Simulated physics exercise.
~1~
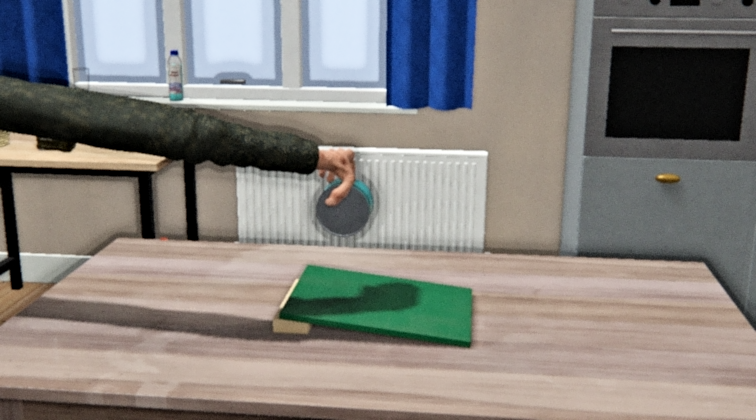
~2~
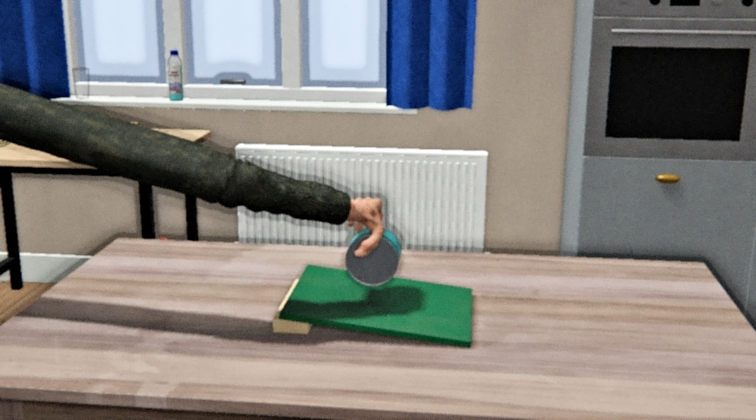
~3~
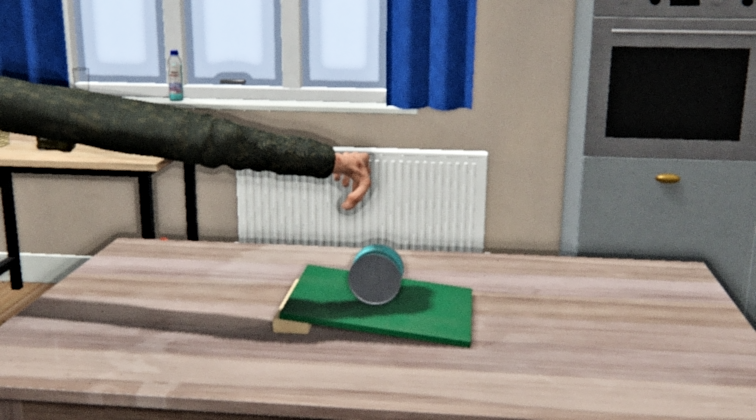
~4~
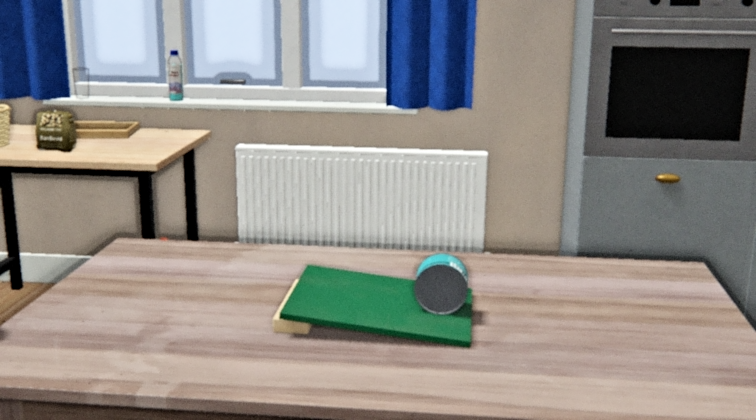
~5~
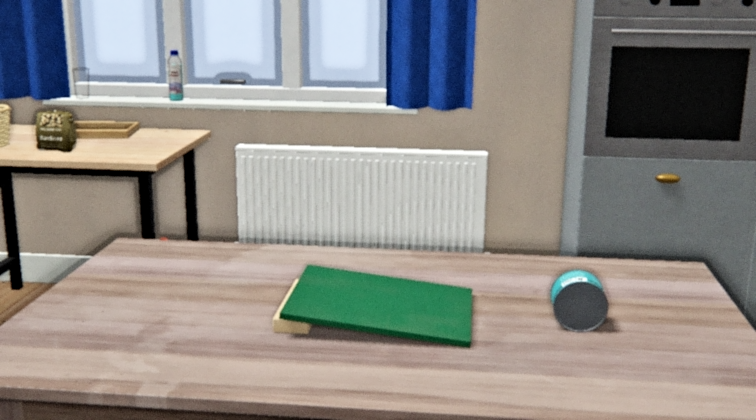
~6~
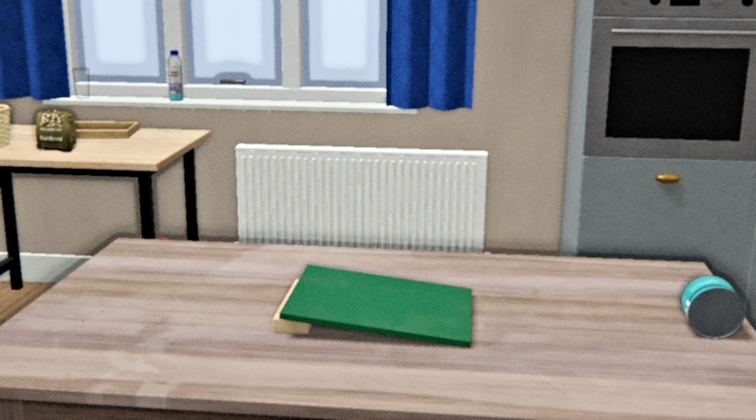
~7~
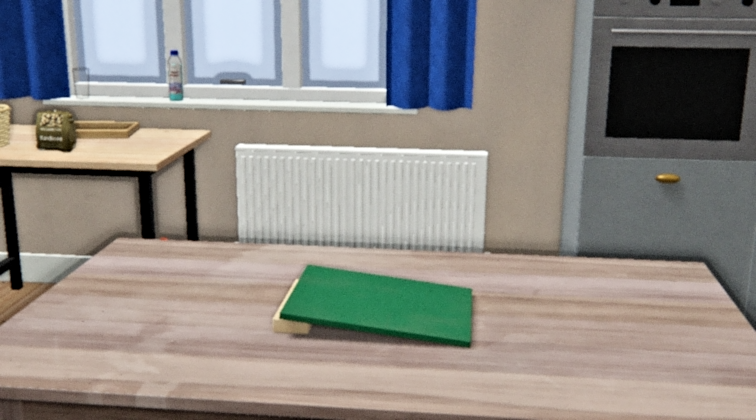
Turquoise tub set on a tilted green board by a hand, rolling down to the right, crossing the table and leaving view.
